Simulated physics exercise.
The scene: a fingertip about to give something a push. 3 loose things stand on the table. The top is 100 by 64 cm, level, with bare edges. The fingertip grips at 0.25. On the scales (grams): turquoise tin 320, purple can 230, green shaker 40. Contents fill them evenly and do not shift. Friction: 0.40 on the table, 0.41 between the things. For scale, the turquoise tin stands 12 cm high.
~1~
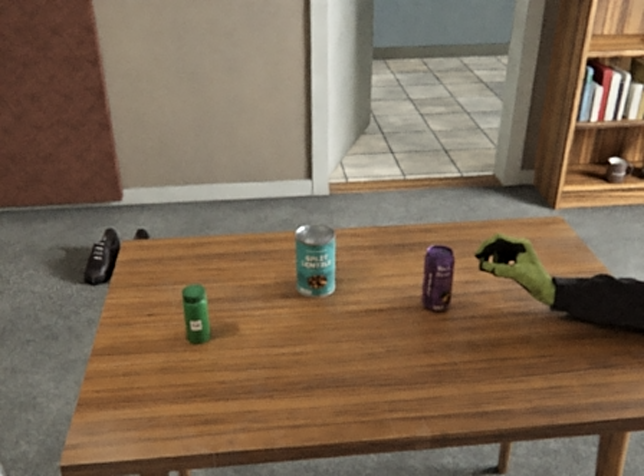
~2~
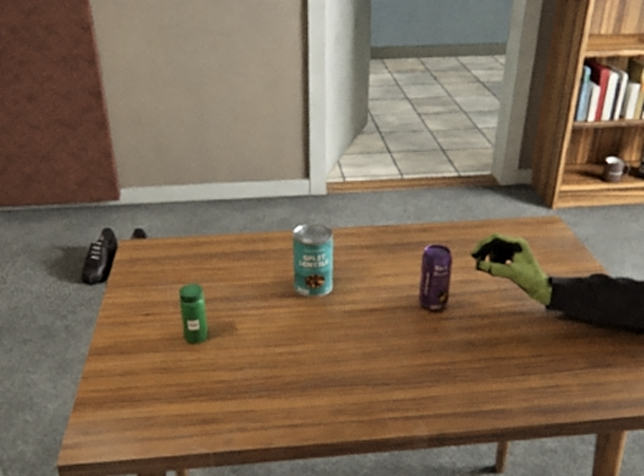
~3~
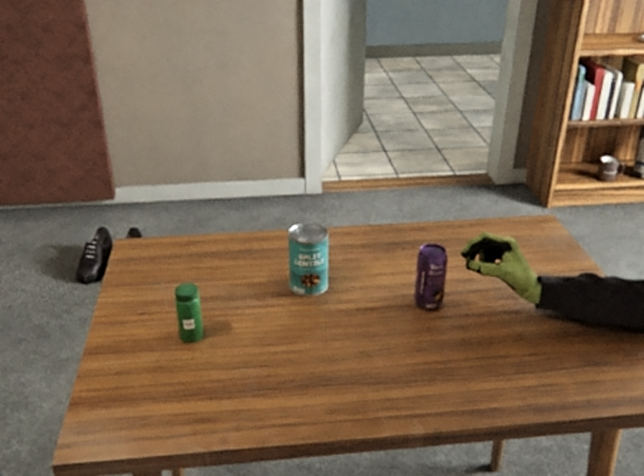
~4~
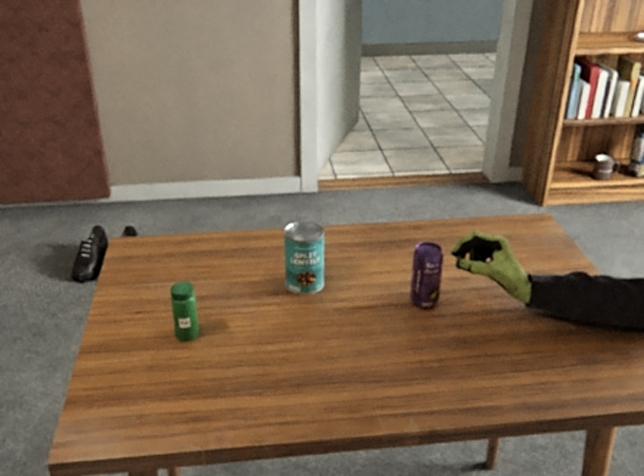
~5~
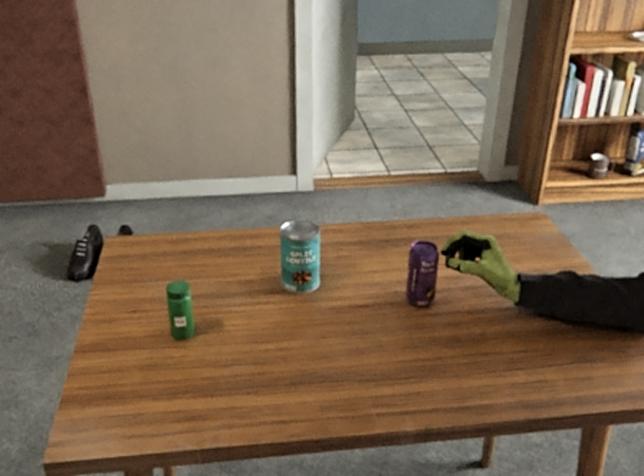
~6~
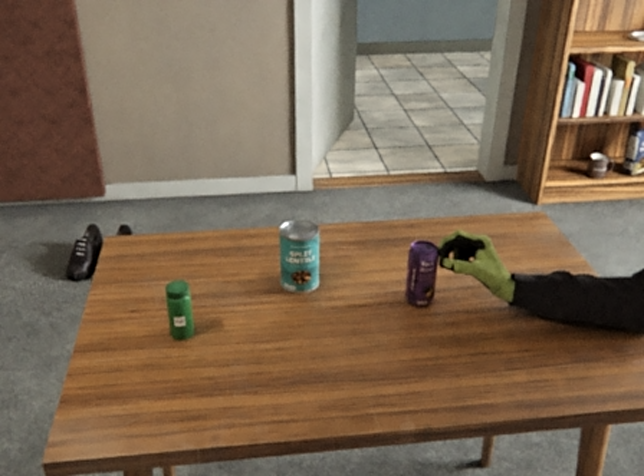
Green hand in a dark sleeve inching left toward a purple can on a wooden table, turquoise tin and green shaker standing still.
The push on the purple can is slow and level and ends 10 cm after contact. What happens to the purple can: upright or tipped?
The purple can tips over.
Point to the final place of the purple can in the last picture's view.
Near (372, 292).
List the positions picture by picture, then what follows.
The first frame shows finger moved 0 cm; purple can (438, 279); turquoise tin (315, 261).
The second frame shows finger moved 0 cm; purple can (435, 279); turquoise tin (313, 261).
The third frame shows finger moved 1 cm; purple can (431, 278); turquoise tin (308, 260).
The fourth frame shows finger moved 2 cm; purple can (426, 276); turquoise tin (304, 258).
The fifth frame shows finger moved 3 cm; purple can (422, 275); turquoise tin (300, 257).
The sixth frame shows finger moved 4 cm; purple can (422, 274); turquoise tin (299, 257).
Then, 0.30 s past the last view, finger moved 7 cm; purple can at 18° to upright near (412, 272).
Then, 0.60 s past the last view, finger moved 10 cm; purple can at 49° to upright near (393, 276).
Then, 0.70 s past the last view, finger moved 11 cm; purple can on its side near (373, 293).
Finally, on their side or leaning hard on the table, purple can; the other 2 still in place (within 5 cm). Final places as that camera would see them, purple can near (372, 292).
